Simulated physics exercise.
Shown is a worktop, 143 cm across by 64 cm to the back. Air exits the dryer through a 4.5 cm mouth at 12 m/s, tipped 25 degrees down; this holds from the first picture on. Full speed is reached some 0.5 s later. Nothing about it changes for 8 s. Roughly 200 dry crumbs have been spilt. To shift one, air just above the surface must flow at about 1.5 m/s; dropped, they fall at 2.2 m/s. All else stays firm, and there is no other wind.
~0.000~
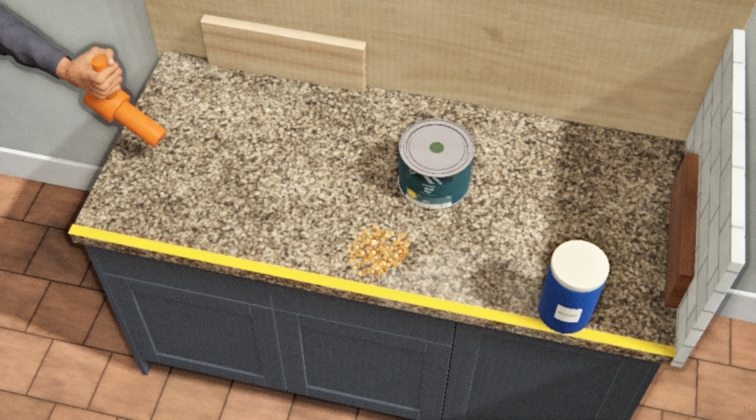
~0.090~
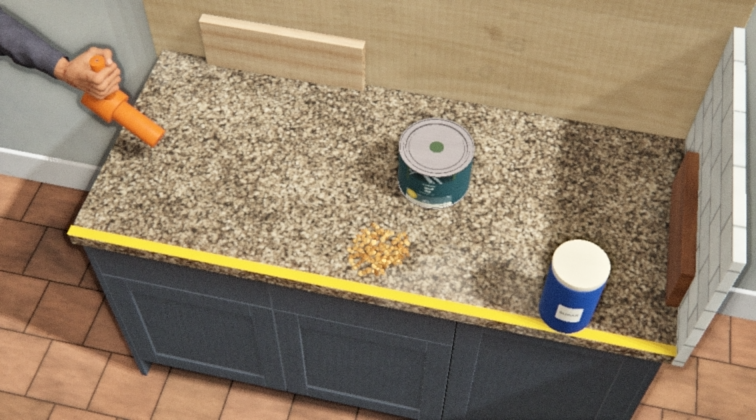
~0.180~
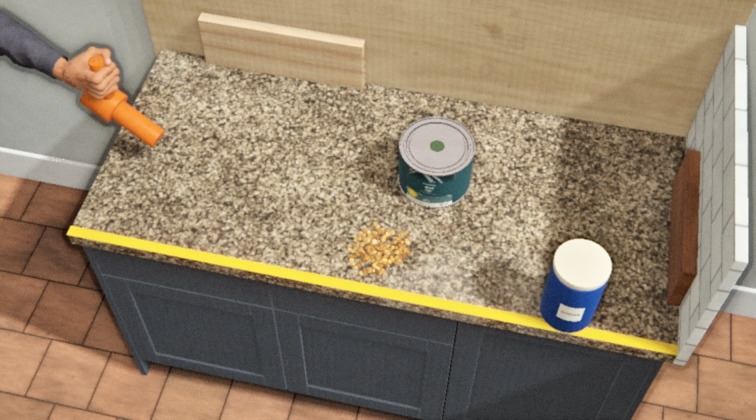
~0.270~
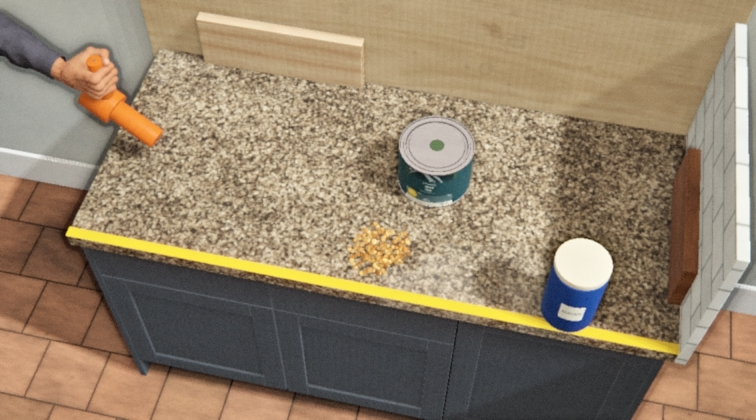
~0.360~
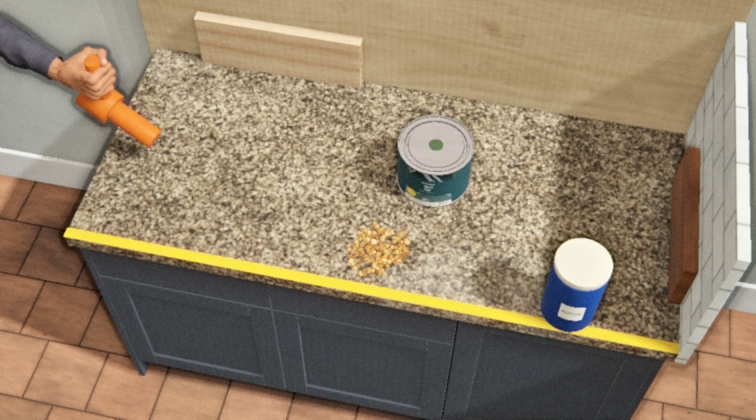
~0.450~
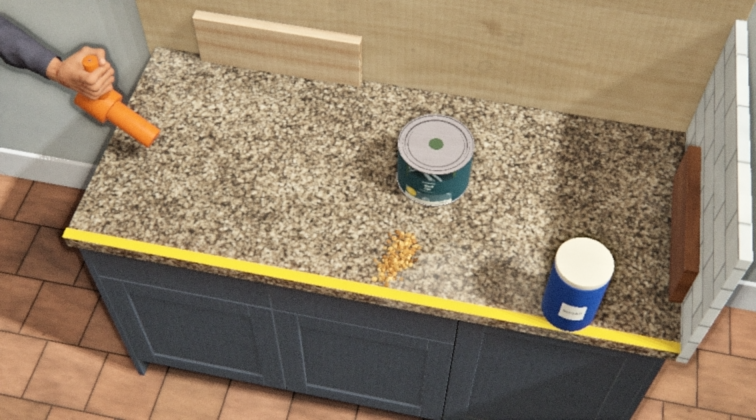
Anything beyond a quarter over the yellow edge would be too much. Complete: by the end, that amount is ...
Reached.
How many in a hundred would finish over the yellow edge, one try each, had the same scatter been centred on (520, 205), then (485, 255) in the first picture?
Roughly 0 %, then 5 %.
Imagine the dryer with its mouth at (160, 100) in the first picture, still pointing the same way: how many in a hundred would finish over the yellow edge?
Around 100 per cent would end up there.
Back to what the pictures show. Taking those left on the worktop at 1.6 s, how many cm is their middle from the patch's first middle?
About 40 cm.
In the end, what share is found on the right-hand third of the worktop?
30 %.
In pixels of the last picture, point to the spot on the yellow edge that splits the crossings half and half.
Near (476, 315).
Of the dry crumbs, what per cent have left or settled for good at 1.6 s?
About 80 per cent.
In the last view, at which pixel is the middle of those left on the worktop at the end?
Look somewhere near (617, 290).
After 1.6 s the count stands so, 70 % are over the yellow edge; the middle of those still in play is near (544, 291).
After 2.6 s the count stands so, 72 % are over the yellow edge; the middle of those still in play is near (547, 291).
After 4.4 s the count stands so, 74 % are over the yellow edge; the middle of those still in play is near (547, 290).
After 8.0 s, at the end, 74 % are over the yellow edge; the middle of those still in play is near (617, 290).
